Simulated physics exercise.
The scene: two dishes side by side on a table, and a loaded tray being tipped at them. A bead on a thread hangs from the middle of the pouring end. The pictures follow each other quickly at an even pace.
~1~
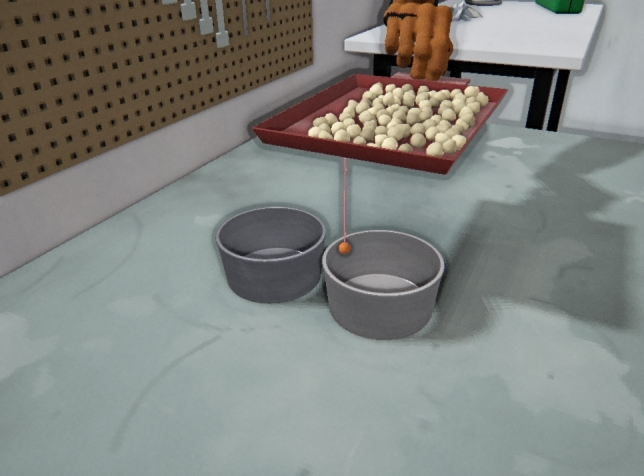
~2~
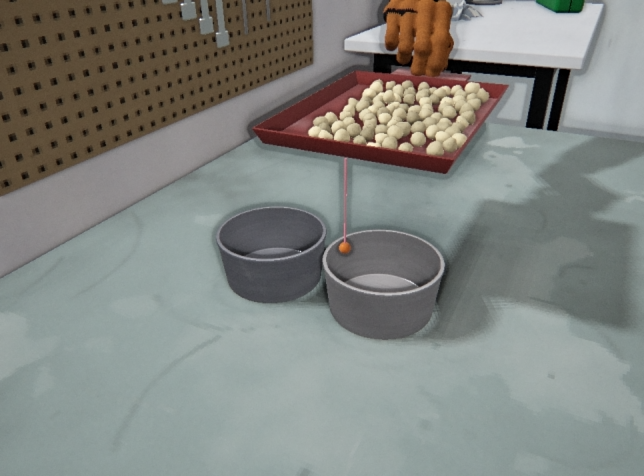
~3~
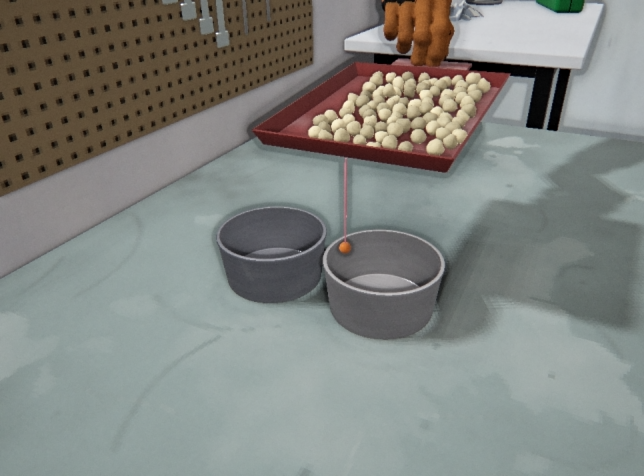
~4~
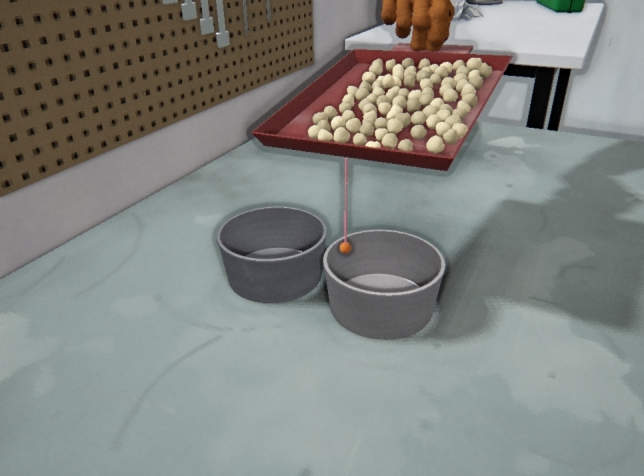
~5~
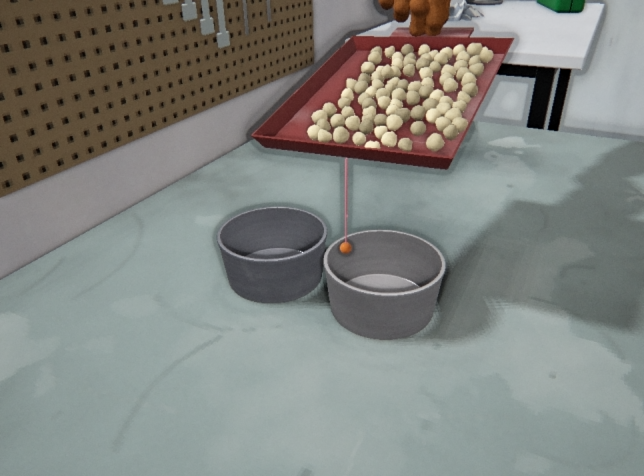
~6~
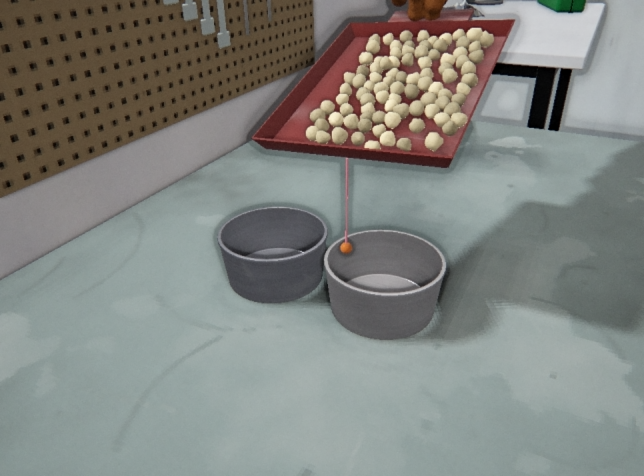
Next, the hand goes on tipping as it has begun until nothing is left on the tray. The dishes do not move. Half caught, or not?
The two hold only the smaller part of the load.
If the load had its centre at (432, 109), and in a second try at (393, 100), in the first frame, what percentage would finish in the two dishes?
Roughly 20 per cent, and 20 per cent.
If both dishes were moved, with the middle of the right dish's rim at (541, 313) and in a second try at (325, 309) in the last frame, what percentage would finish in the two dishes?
In turn 0 and 70 in a hundred.
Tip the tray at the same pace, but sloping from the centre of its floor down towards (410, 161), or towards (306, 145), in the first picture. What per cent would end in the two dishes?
First some 30, then 50 per cent.
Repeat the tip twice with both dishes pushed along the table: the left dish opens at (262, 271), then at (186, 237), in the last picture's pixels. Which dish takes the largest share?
First the left-hand dish, then right.
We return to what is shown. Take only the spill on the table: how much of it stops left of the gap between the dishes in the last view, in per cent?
Close to 70 per cent.
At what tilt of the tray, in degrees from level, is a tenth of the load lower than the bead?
Around 80° of tilt.
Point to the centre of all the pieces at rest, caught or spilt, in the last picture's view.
Roughly at (266, 338).
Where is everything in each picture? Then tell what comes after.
The first picture shows corners of the pouring end (262, 127) and (447, 156), level; middle of the load (415, 115), macadamia nuts; left dish (243, 276); right dish (359, 311); bead on its thread (345, 248).
The second picture shows corners of the pouring end (262, 127) and (448, 155), level; middle of the load (415, 112).
The third picture shows corners of the pouring end (262, 128) and (447, 154), tipped barely, lowest at the left corner; middle of the load (415, 106).
The fourth picture shows corners of the pouring end (261, 130) and (447, 153), tipped a little, lowest at the left corner; middle of the load (399, 104).
The fifth picture shows corners of the pouring end (261, 132) and (447, 152), tipped a little, lowest at the left corner; middle of the load (398, 96).
The sixth picture shows corners of the pouring end (261, 135) and (446, 152), tipped clearly, lowest at the left corner; middle of the load (397, 90); left dish (245, 276); right dish (361, 311).
Just after the last frame, tray tipped steeply; almost all on the tray; just a few in the left dish; just a few in the air.
A moment on, tray tipped past a quarter turn; about a tenth in the left dish; the larger part outside both; about a tenth in the air.
Further on, tray tipped past a quarter turn; roughly a quarter in the left dish; the larger part outside both.
When it is over, tray tipped past a quarter turn; not one in the right dish; roughly a quarter in the left dish; the larger part outside both.
